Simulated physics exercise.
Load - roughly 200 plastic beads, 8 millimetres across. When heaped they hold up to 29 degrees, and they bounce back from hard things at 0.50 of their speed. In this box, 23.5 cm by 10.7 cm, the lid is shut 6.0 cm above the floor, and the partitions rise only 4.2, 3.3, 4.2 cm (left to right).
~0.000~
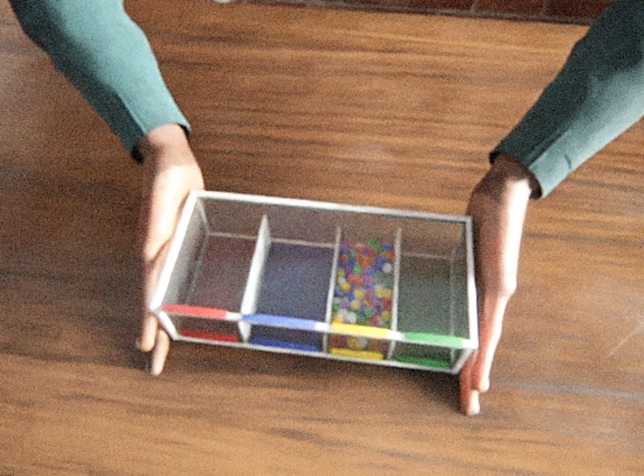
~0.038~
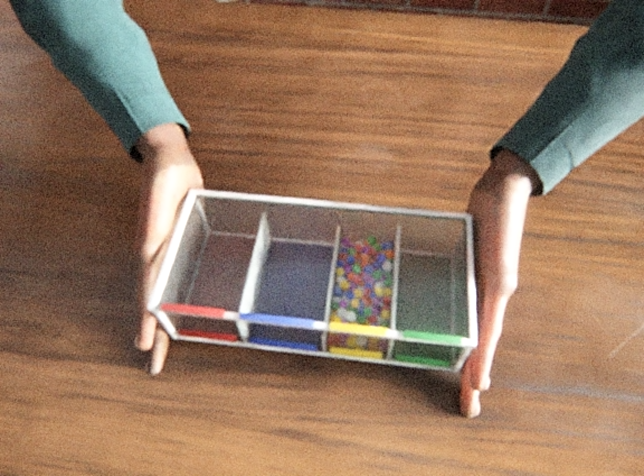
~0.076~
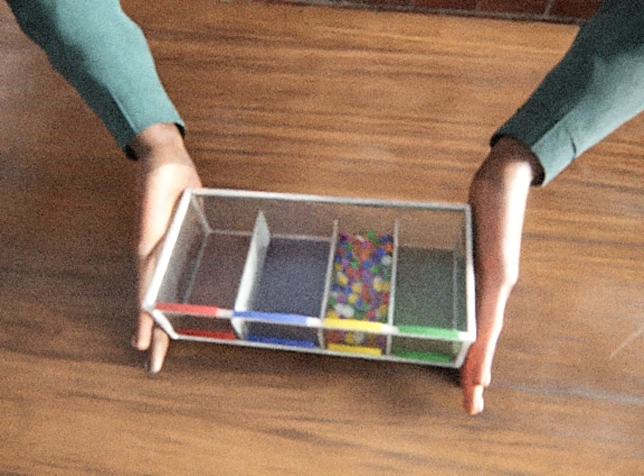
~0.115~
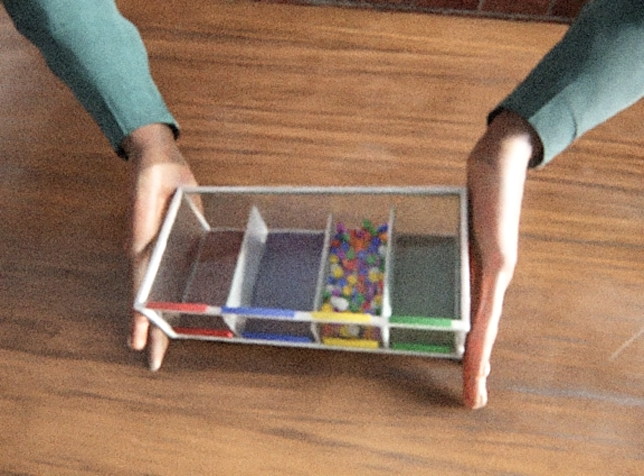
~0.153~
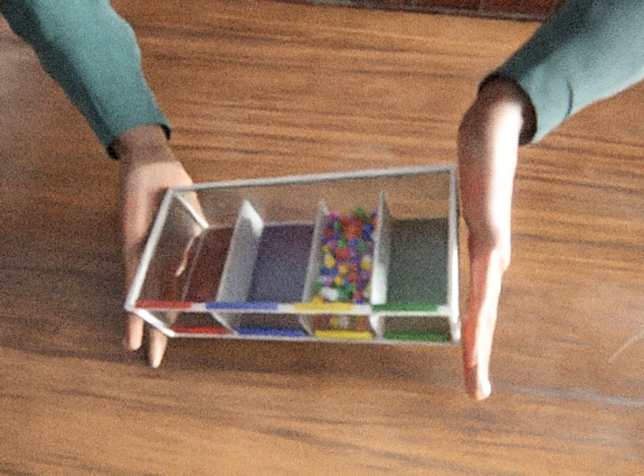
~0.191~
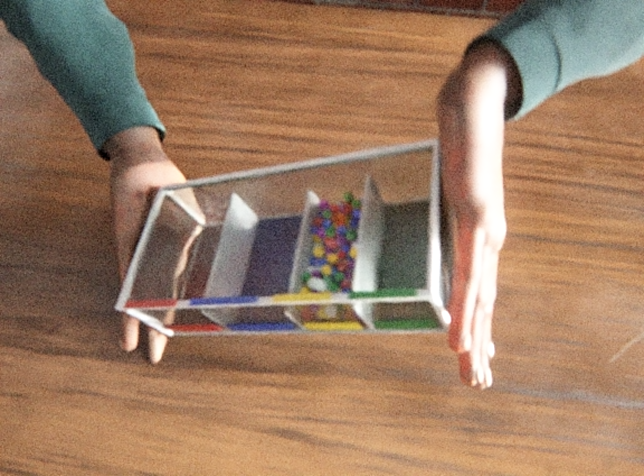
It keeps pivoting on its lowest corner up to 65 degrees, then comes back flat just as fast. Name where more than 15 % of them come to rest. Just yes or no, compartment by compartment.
Red gets a no, blue gets a yes, green gets a no, yellow gets a yes.
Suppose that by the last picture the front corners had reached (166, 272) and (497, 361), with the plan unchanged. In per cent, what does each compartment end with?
Red = 0 %; blue = 0 %; green = 5 %; yellow = 95 %.
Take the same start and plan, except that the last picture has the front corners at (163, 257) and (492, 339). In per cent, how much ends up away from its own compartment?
I'd put it at about 0 per cent.
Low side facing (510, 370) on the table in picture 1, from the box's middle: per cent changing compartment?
My guess is roughly 5 percent.
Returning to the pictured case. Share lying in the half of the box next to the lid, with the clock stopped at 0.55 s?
30 %.
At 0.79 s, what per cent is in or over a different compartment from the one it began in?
Close to 35 per cent, I reckon.
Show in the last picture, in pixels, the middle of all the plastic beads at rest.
When it all comes to rest, the middle is near (339, 310).
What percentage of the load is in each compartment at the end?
Per cent by colour - red 10, blue 25, green 0, yellow 65.
After 0.55 s, tilt 63 degrees; blue 15 %, yellow 85 %.
After 0.79 s, tilt 23 degrees; red 10 %, blue 25 %, yellow 65 %.
After 1.13 s, tilt 0 degrees; red 10 %, blue 25 %, yellow 65 %.
At rest (1.4 s), red 10 %, blue 25 %, green 0 %, yellow 65 %.
